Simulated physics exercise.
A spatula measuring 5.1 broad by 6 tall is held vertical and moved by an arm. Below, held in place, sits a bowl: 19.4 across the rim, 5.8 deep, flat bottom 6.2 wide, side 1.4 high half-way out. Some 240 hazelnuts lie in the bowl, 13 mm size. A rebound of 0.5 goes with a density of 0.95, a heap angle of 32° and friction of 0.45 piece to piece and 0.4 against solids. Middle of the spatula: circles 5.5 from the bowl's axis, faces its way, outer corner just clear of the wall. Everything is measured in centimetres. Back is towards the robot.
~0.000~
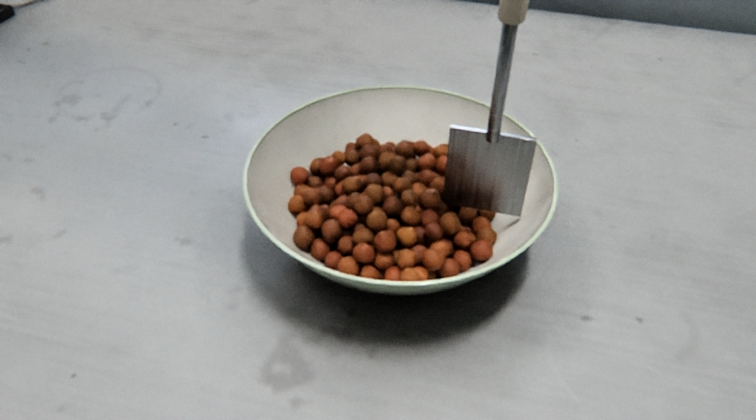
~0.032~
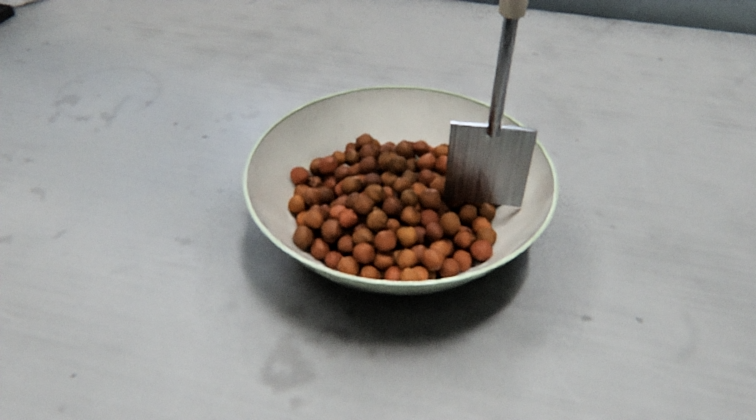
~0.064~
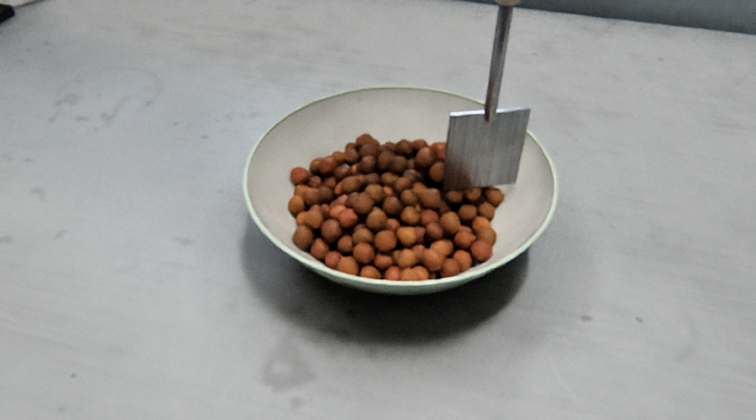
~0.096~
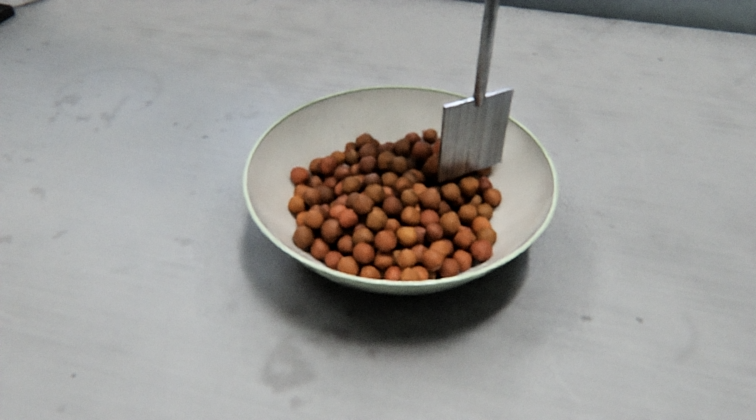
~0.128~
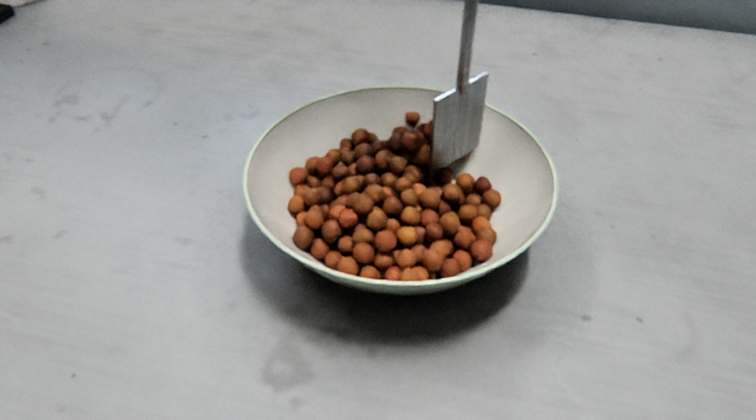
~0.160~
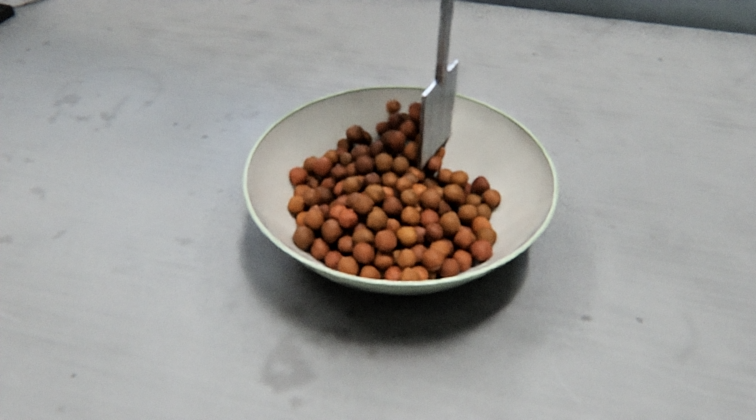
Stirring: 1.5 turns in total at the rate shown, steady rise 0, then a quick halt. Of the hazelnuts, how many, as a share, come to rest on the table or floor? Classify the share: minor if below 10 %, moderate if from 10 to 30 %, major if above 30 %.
Moderate, from 10 to 30 %.
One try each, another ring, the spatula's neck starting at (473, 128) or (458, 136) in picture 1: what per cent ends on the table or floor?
Close to 25 and 10 in a hundred.
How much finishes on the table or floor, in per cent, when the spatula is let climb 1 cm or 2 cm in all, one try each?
Around 10 percent, then 5 percent.
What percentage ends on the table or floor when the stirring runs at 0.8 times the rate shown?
That gives some 15 percent.
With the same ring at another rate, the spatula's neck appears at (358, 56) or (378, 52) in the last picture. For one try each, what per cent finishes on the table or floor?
About 40 % for one try and about 35 % for the other, in order.
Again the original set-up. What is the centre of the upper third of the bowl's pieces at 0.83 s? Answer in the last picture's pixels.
Roughly pixel (408, 151).
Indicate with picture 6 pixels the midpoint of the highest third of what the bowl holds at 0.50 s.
That third sits centred at about (393, 245).
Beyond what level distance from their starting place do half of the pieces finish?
My guess is close to 4 centimetres.
After 0.50 s, 257° round, highest piece 9 above the table; 226 in the bowl, 11 on the table or floor, 6 in flight or on the tool.
After 0.83 s, 78° round, highest piece 7 above the table; 197 in the bowl, 43 on the table or floor, 3 in flight or on the tool.
After 1.20 s, 180° round, highest piece 6 above the table; 191 in the bowl, 52 on the table or floor.
After 1.90 s, 180° round, highest piece 6 above the table; 191 in the bowl, 52 on the table or floor.
At rest, 191 in the bowl, 52 on the table or floor. That is 21 % on the table or floor.
